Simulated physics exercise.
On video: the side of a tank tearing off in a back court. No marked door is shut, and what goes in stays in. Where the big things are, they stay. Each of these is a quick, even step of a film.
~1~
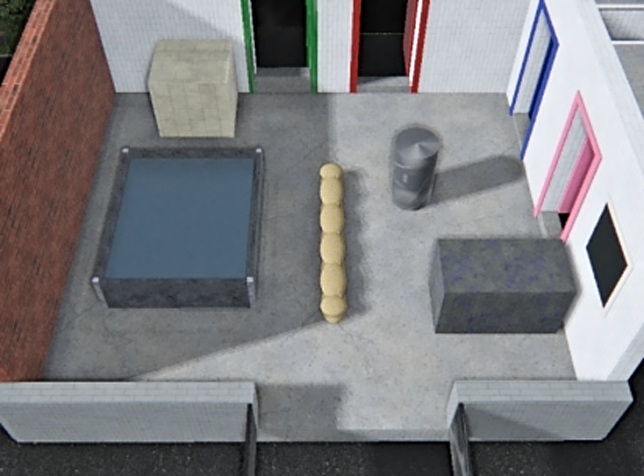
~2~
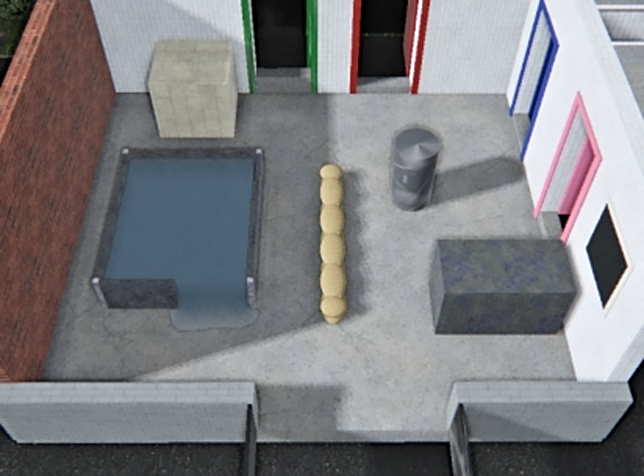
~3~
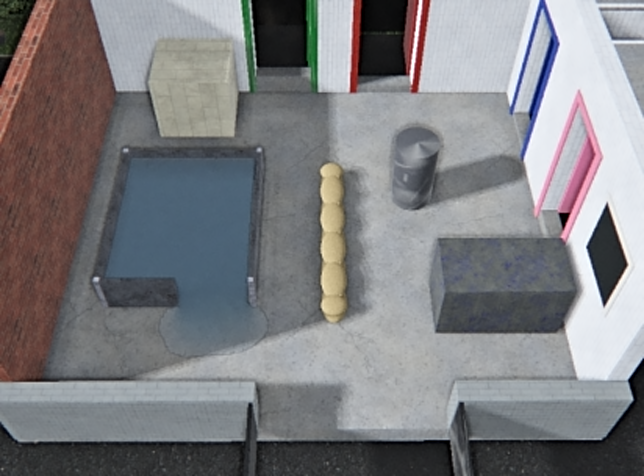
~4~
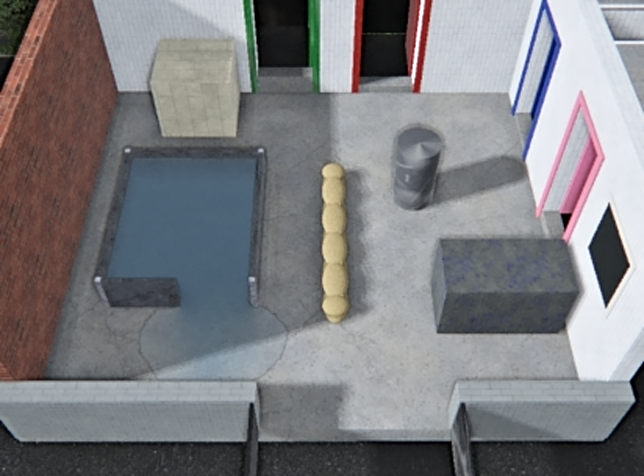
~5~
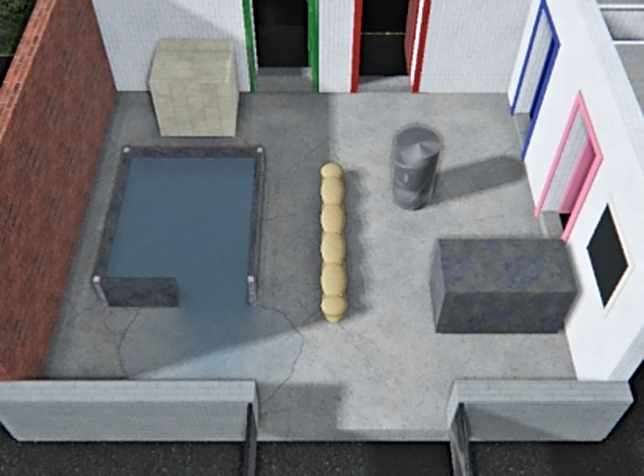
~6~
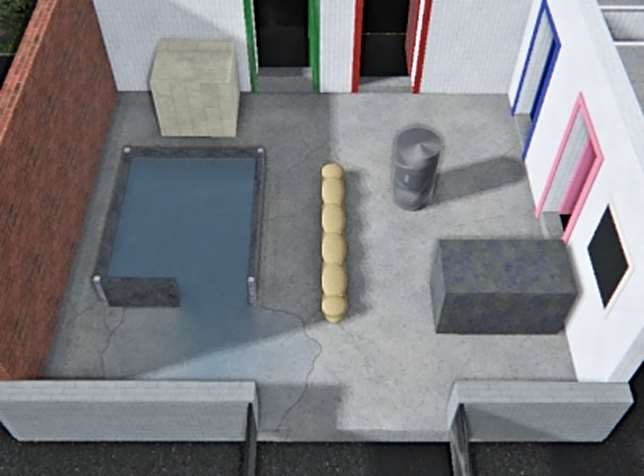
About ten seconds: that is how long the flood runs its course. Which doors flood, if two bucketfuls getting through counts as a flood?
The pink door does not flood; the green door does not flood; the blue door does not flood; the red door does not flood.
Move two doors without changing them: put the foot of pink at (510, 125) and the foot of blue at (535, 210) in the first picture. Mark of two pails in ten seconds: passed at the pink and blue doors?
Looking at it, pink fails to reach the limit, and blue fails to reach the limit.
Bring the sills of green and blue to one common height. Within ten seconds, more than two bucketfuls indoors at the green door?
My call is that green misses the threshold.
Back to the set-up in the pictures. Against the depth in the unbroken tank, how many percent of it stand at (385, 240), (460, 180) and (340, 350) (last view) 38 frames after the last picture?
My figures are about 0, 0 and 4 percent.
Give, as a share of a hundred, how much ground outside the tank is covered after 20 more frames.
It comes to roughly 30 in a hundred.
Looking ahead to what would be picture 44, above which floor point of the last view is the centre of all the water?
The water centres close to (212, 270).
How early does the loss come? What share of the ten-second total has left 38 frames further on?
I'd put it at 75 per cent.
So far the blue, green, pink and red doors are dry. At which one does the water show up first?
The answer here is the pink door.
A moment on, water covers 15 % of the floor; the pink door not reached, the green door not reached, the blue door not reached, the red door not reached.
Next, water covers 20 % of the floor; the pink door not reached, the green door not reached, the blue door not reached, the red door not reached.
Then, water covers 30 % of the floor; the pink door not reached, the green door not reached, the blue door not reached, the red door not reached.
Later, water covers 40 % of the floor; the pink door wet at the sill, nothing in, the green door not reached, the blue door not reached, the red door not reached.
In the end, water covers 60 % of the floor; the pink door wet at the sill, nothing in, the green door not reached, the blue door wet at the sill, nothing in, the red door not reached.
